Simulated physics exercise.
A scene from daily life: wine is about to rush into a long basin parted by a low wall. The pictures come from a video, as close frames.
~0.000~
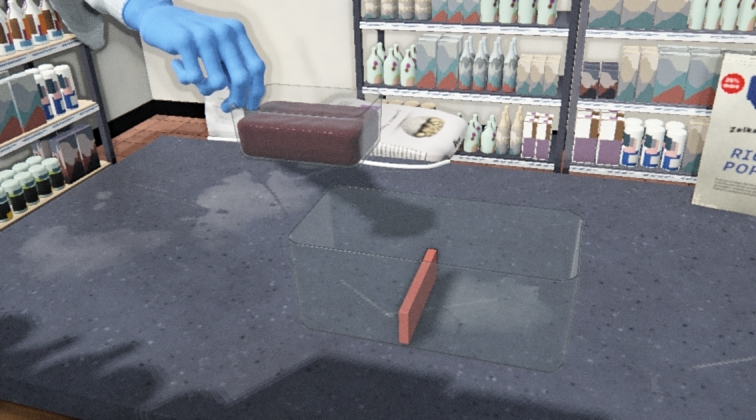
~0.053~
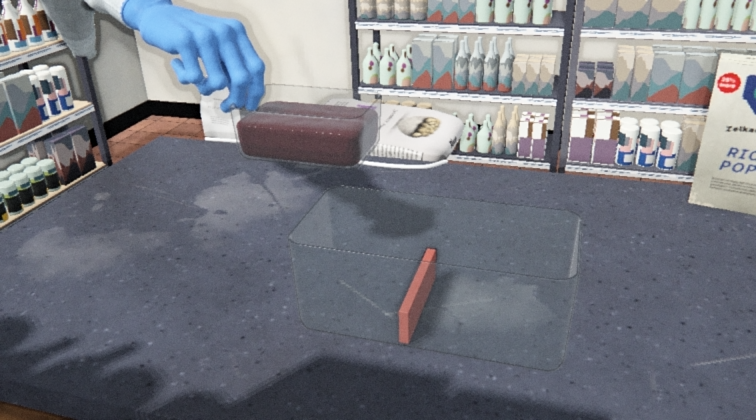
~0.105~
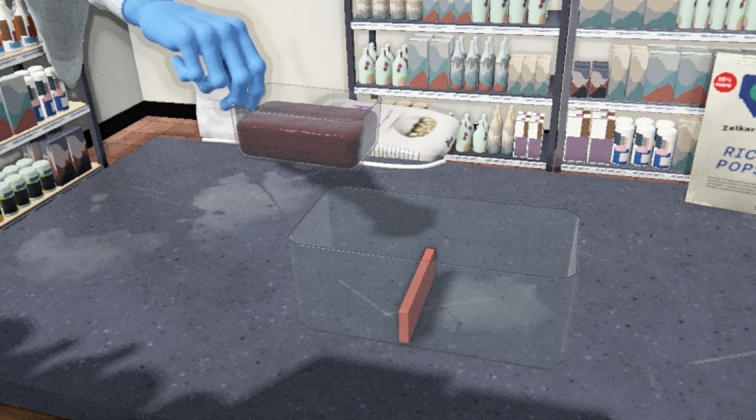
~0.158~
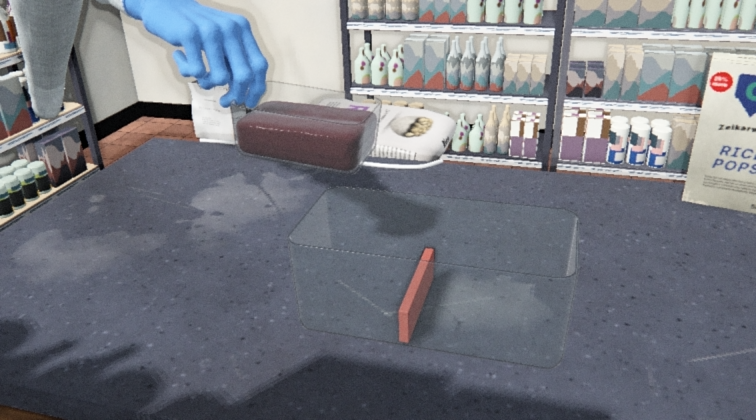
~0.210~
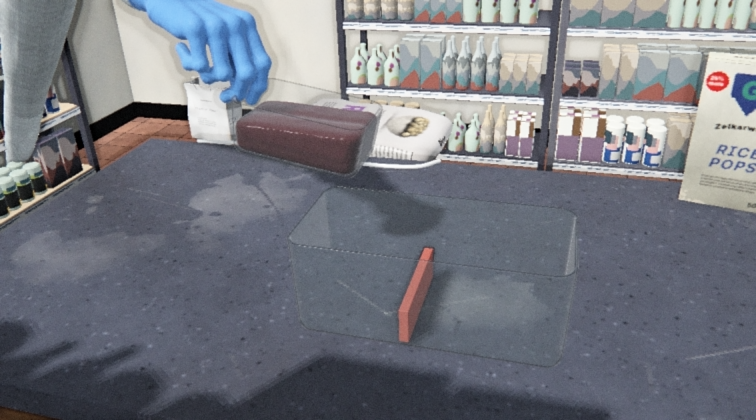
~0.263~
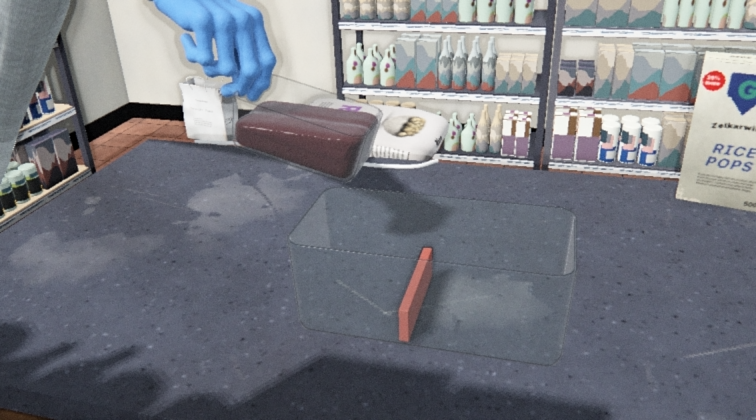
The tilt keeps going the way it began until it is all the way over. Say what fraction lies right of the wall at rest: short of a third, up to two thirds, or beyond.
I reckon what ends right of the wall lands in the middle band of a third to two thirds.
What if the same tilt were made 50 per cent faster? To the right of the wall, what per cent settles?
Near 45 %.
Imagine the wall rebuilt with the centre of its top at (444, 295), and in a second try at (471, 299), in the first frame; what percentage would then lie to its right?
Note - case one near 20 %, case two near 15 %.
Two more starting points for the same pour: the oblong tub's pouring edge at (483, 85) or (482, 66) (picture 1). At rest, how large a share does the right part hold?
95 %, then 95 %.
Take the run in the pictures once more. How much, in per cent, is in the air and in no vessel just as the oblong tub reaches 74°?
35 %.
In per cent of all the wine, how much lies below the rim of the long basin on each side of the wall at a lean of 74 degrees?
On the left 10 per cent, on the right 30 per cent.
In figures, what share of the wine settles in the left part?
Around 45 %.
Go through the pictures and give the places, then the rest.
In the first picture, tilt 0°; pouring edge (372, 106); surface from (253, 110) to (372, 119); the long basin's rim runs from (310, 212) to (581, 246); the wall's top is at (419, 280).
In the second picture, tilt 1°; pouring edge (372, 107); surface from (252, 110) to (371, 120).
In the third picture, tilt 2°; pouring edge (372, 110); surface from (252, 110) to (371, 121).
In the fourth picture, tilt 5°; pouring edge (372, 114); surface from (251, 110) to (371, 123).
In the fifth picture, tilt 10°; pouring edge (373, 119); surface from (251, 111) to (372, 124).
In the sixth picture, tilt 15°; pouring edge (374, 126); surface from (250, 111) to (372, 125).
A moment on, the oblong tub is tipped part way and 28 per cent is still to pour, 9 is left of the wall and 28 right of it.
Next, the oblong tub is tipped right over and 4 per cent is still to pour, 38 is left of the wall and 54 right of it.
Then the oblong tub is tipped right over and 0 per cent is still to pour, 45 is left of the wall and 55 right of it.
Later the oblong tub is tipped right over and 0 per cent is still to pour, 45 is left of the wall and 55 right of it.
Finally, 45 per cent lies left of the wall, 55 right of it and 0 outside.
